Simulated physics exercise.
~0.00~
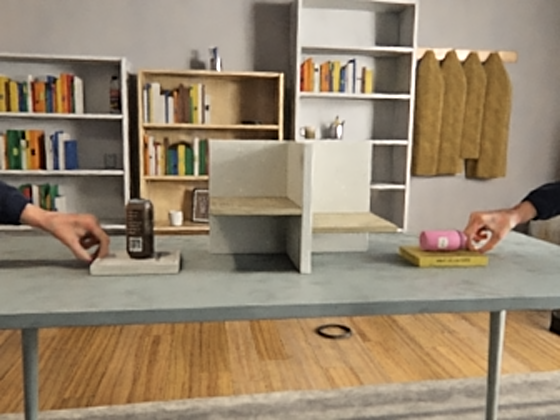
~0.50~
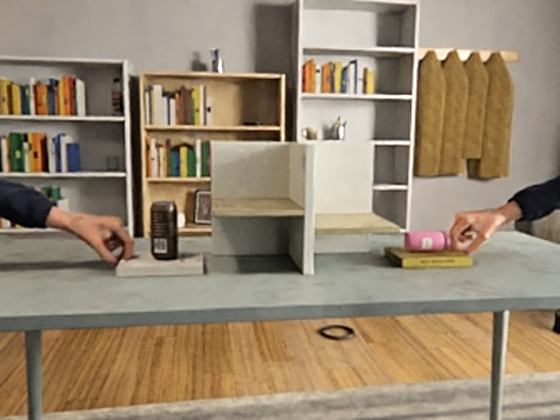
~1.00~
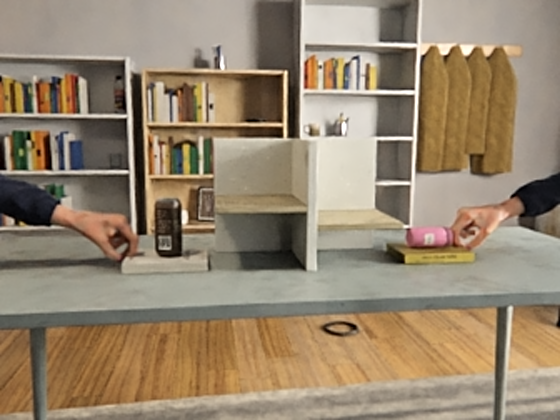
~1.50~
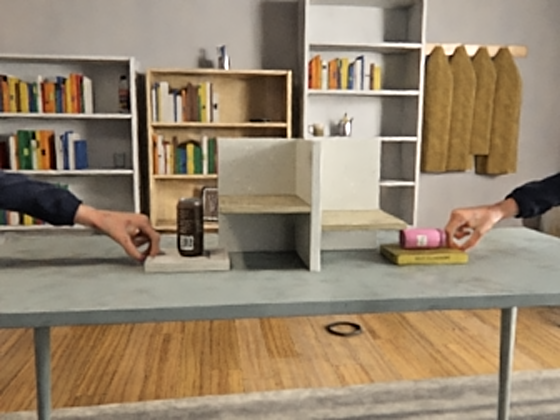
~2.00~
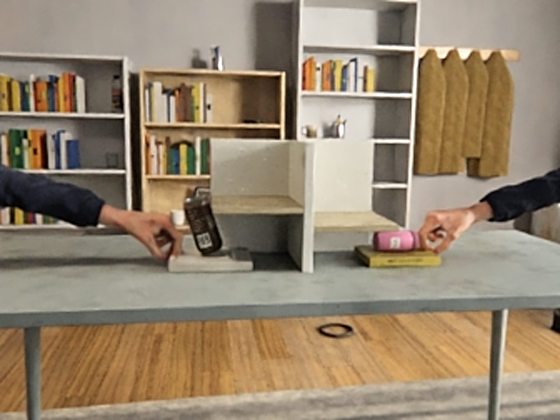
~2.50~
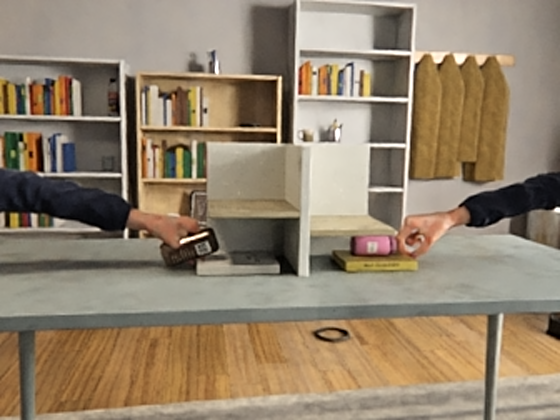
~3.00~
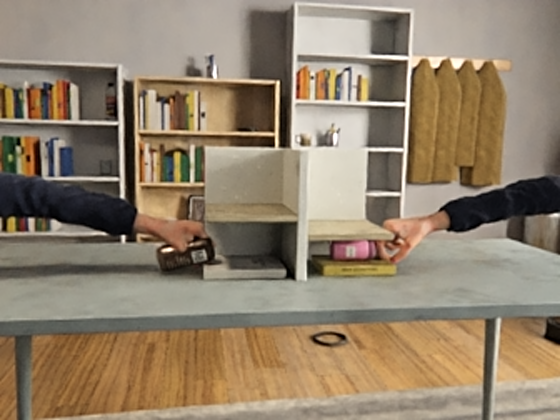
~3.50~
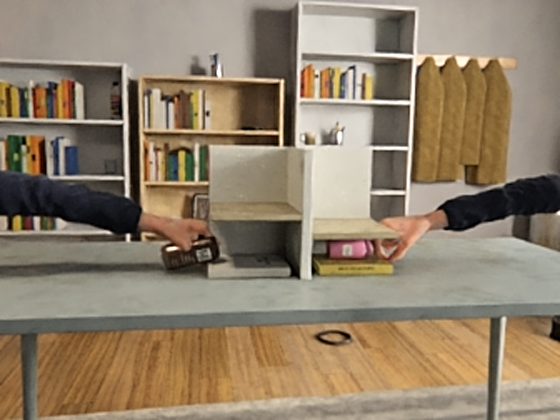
In a room lined with bookshelves, a grey table holds a pale rack with a shelf on each side of its central divider. A hand at the left pushes a white book carrying an upright dark can, while a hand at the right pushes a yellow packet with a pink shaker lying on its side. Both loads slide inward toward the rack. The can meets the left shelf's edge, leans back and topples toward the hand as the book continues underneath. The pink shaker slips beneath the right shelf, still lying on its packet, while the can ends on its side, off the book.
